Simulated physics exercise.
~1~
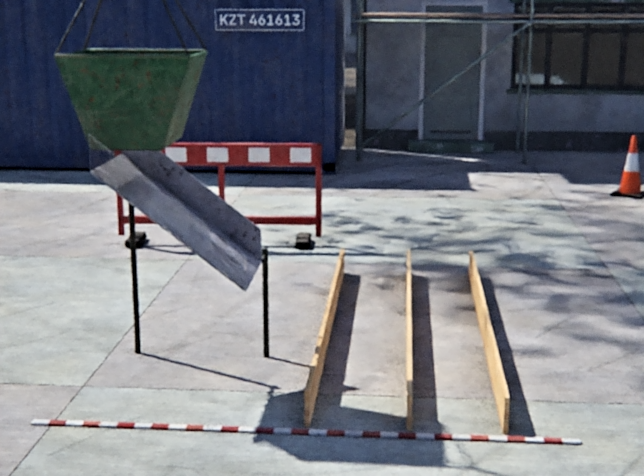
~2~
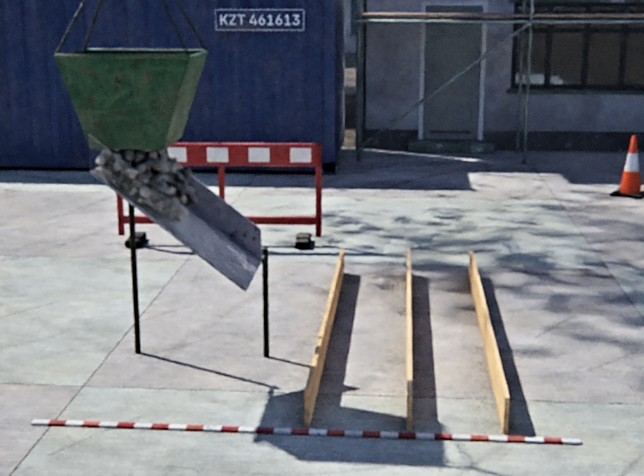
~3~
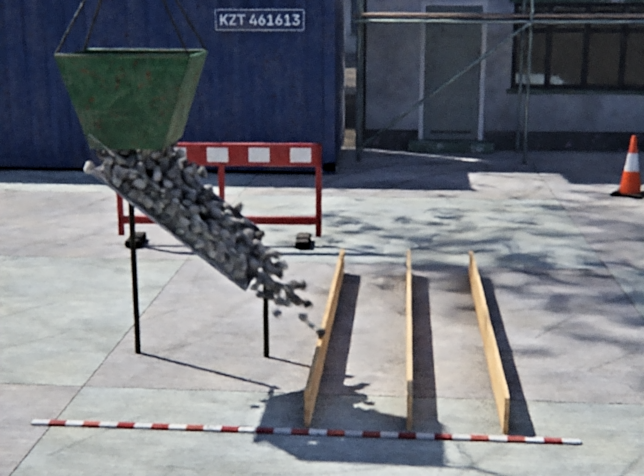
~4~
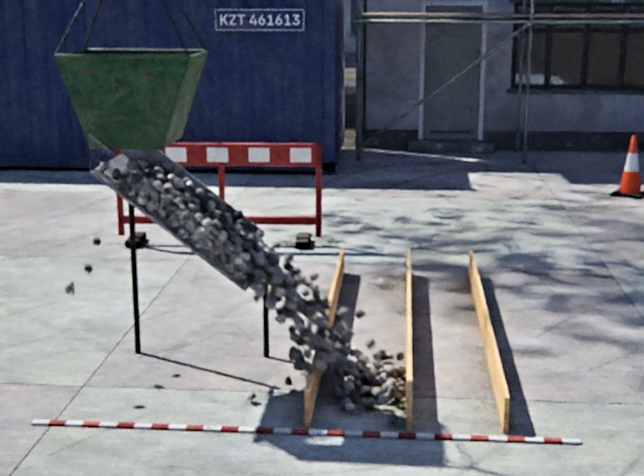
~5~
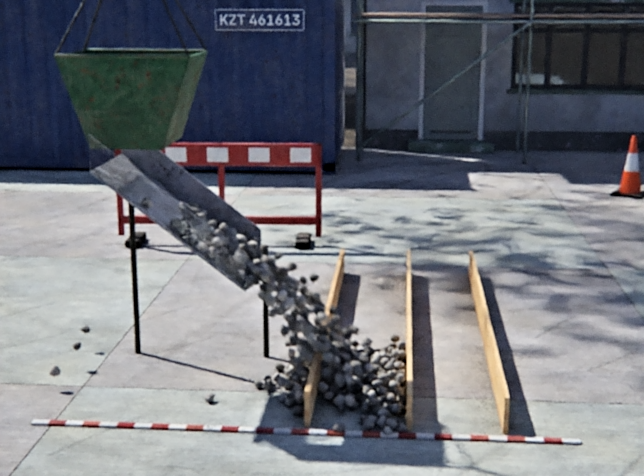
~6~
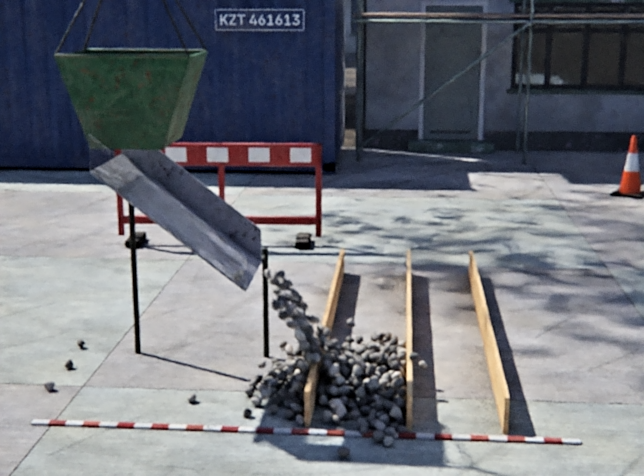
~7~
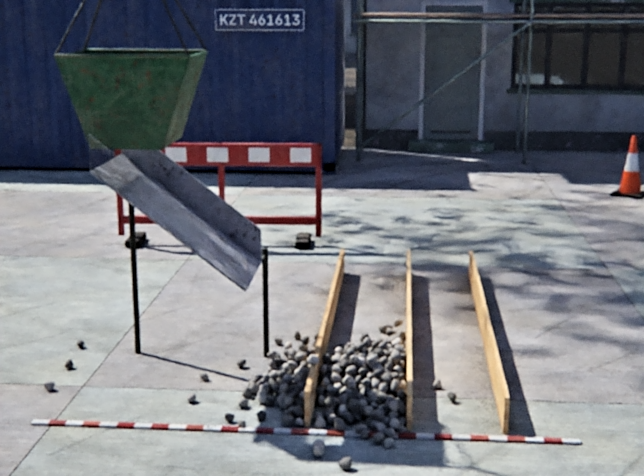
Grey stones pour from a green hopper, slide down a chute and settle mostly in the left bay.
